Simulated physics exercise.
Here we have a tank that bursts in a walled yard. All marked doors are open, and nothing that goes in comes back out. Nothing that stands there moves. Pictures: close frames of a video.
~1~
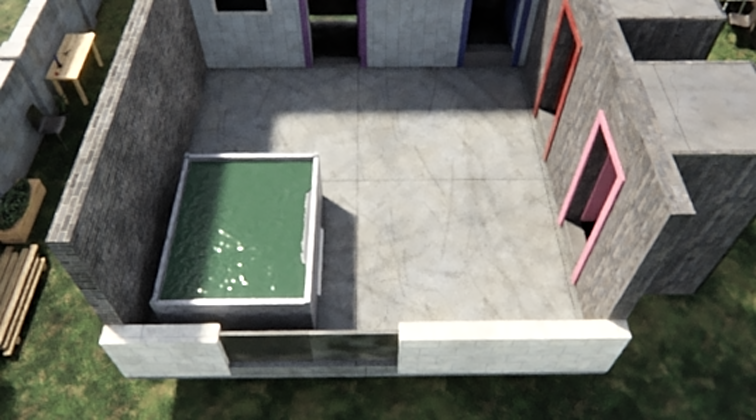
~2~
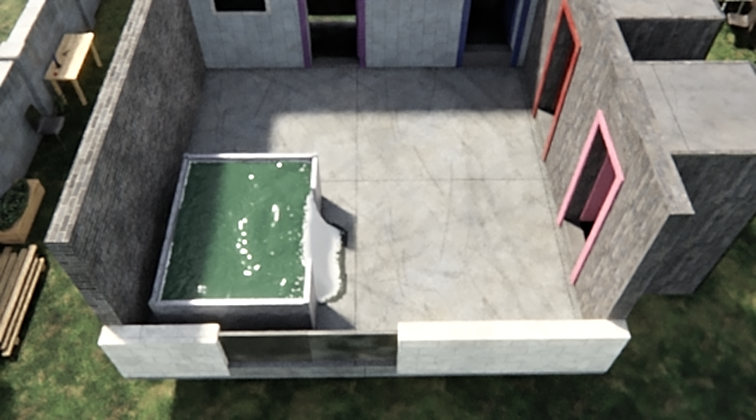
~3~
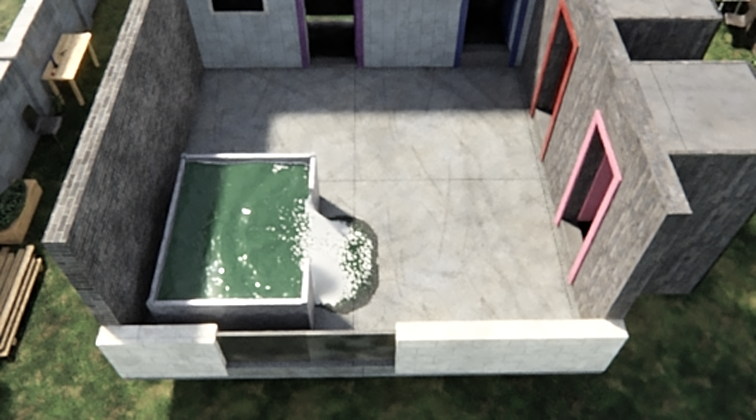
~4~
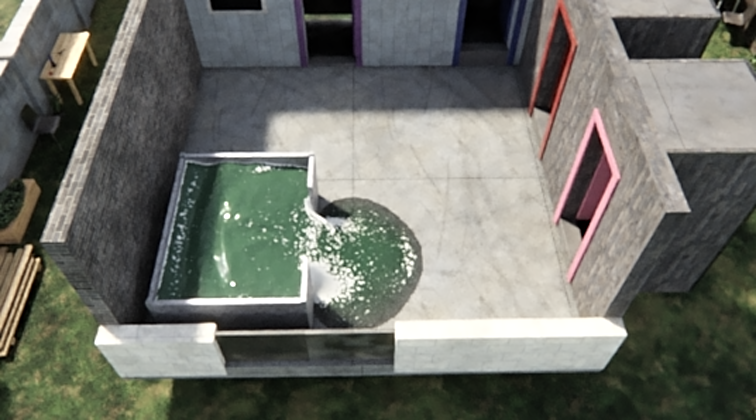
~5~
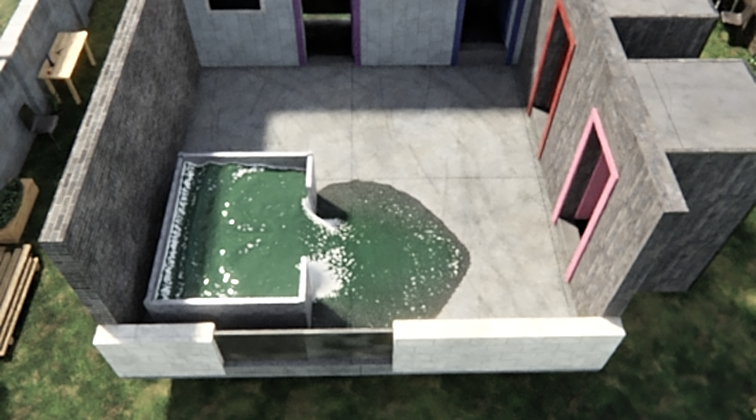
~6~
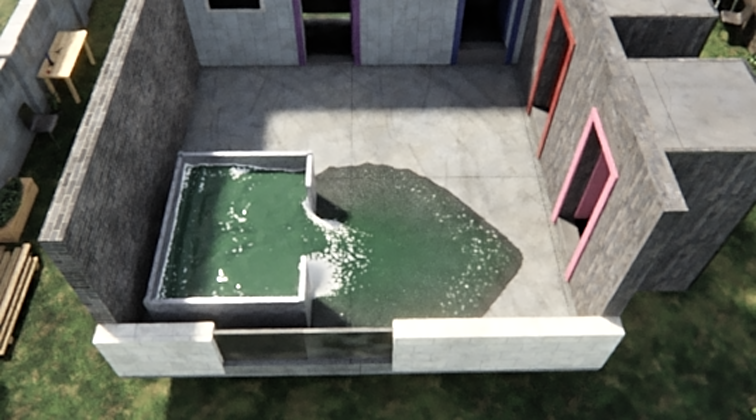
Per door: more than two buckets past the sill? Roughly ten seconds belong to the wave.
The red door copes honestly. The pink door gets overwhelmed honestly. The purple door gets overwhelmed honestly. The blue door copes honestly.
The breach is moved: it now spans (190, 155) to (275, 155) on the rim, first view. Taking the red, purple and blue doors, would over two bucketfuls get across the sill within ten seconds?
Result per door - red: Within bounds; purple: Beyond the limit; blue: Within bounds.
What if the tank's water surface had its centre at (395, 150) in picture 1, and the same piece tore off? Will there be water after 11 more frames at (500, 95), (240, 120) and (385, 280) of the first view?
Well, in the order you listed them, they'd be reached by the flood, unreached and unreached.
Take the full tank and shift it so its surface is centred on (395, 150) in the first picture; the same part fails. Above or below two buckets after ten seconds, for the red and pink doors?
The red door overshoots the limit, while the pink door overshoots the limit.
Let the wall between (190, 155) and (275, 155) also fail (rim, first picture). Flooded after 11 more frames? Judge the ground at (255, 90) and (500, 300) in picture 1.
In the order asked: Inundated, then unwetted.
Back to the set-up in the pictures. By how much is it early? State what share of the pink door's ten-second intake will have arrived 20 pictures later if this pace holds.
It comes to around 90 percent of the ten-second total.
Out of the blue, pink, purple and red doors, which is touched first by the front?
I choose the pink door.
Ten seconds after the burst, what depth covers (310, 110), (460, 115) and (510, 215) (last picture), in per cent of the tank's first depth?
Respectively near 6, 12 and 12 per cent.
A moment on, water covers 45 % of the floor; the red door not reached, the pink door over two buckets in, the purple door not reached, the blue door not reached.
Next, water covers 50 % of the floor; the red door wet at the sill, nothing in, the pink door far over two buckets in, the purple door not reached, the blue door not reached.
Then, water covers 55 % of the floor; the red door wet at the sill, nothing in, the pink door far over two buckets in, the purple door not reached, the blue door wet at the sill, nothing in.
Later, water covers 85 % of the floor; the red door wet at the sill, nothing in, the pink door far over two buckets in, the purple door under two buckets in, the blue door wet at the sill, nothing in.
In the end, water covers 95 % of the floor; the red door wet at the sill, nothing in, the pink door far over two buckets in, the purple door over two buckets in, the blue door wet at the sill, nothing in.
